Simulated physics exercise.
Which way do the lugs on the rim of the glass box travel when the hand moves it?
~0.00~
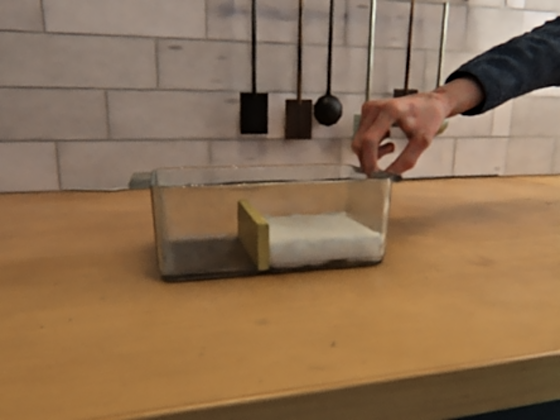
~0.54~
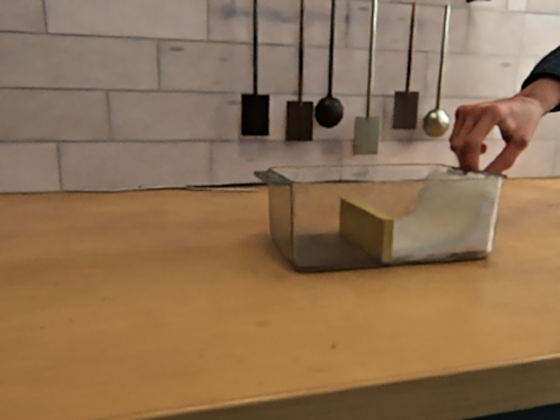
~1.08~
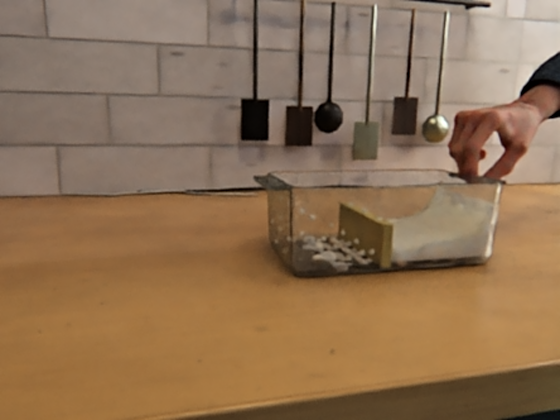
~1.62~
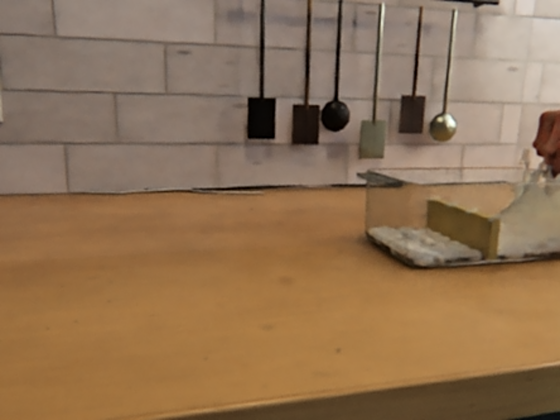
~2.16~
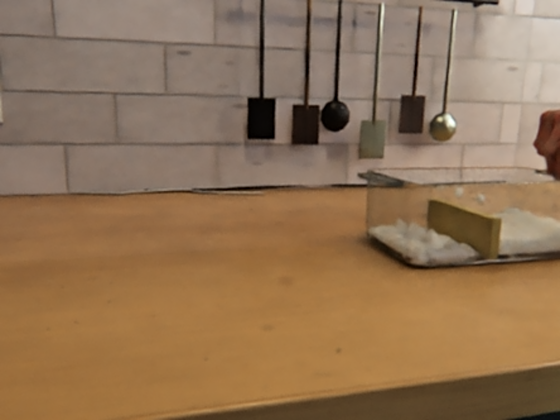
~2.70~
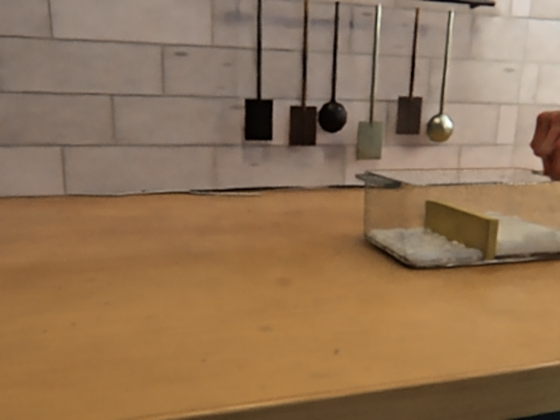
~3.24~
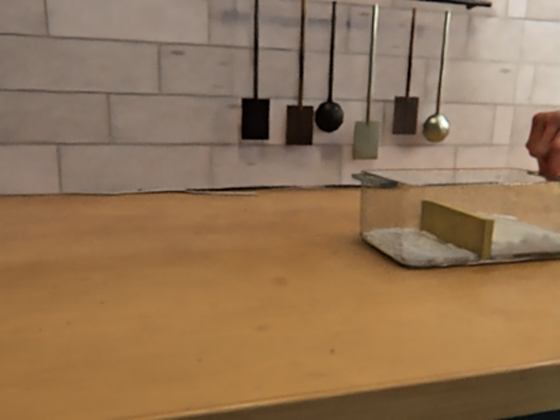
They move to the right, along with the box, as the hand draws it across the counter.
